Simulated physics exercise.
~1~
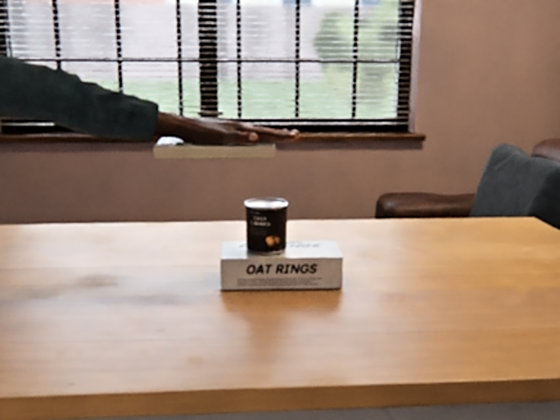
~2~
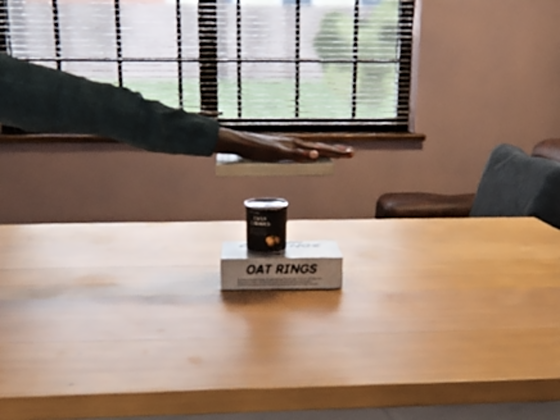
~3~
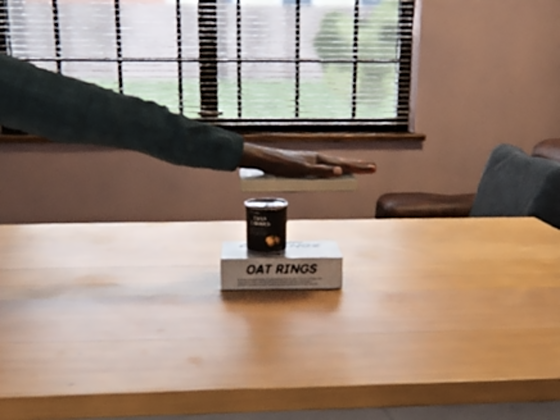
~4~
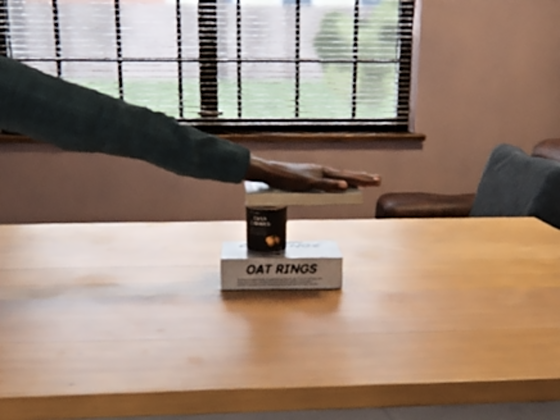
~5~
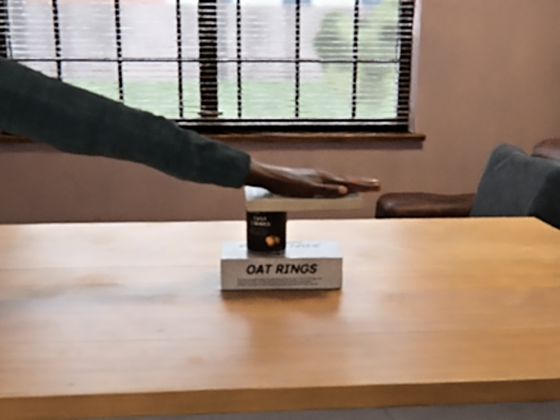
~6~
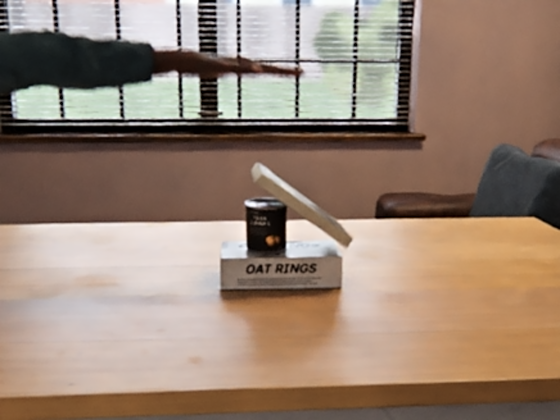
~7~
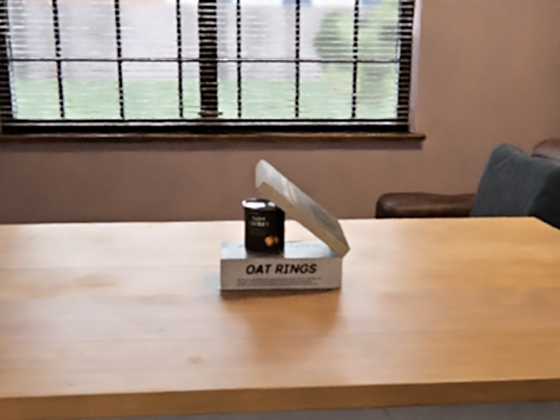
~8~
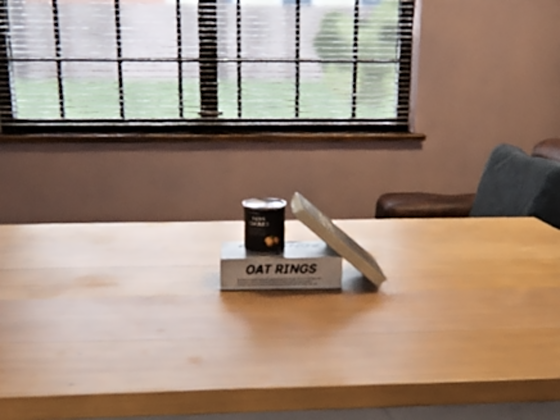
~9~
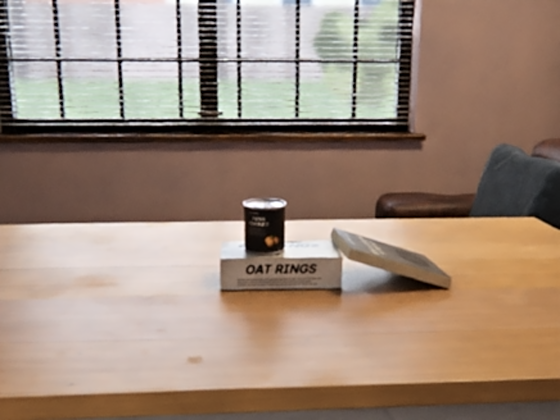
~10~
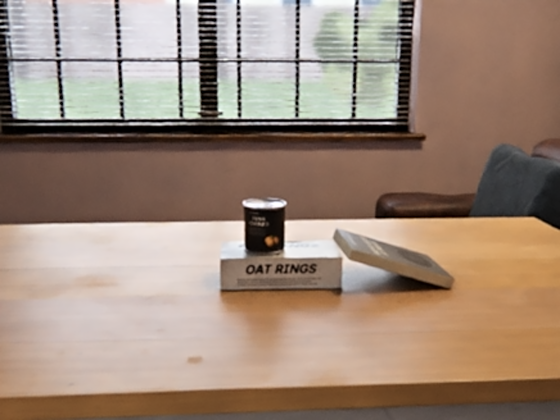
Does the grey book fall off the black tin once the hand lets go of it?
Yes, the book tips to the right and slides off the tin, ending up leaning against the white packet. The tin and the packet stay where they are.
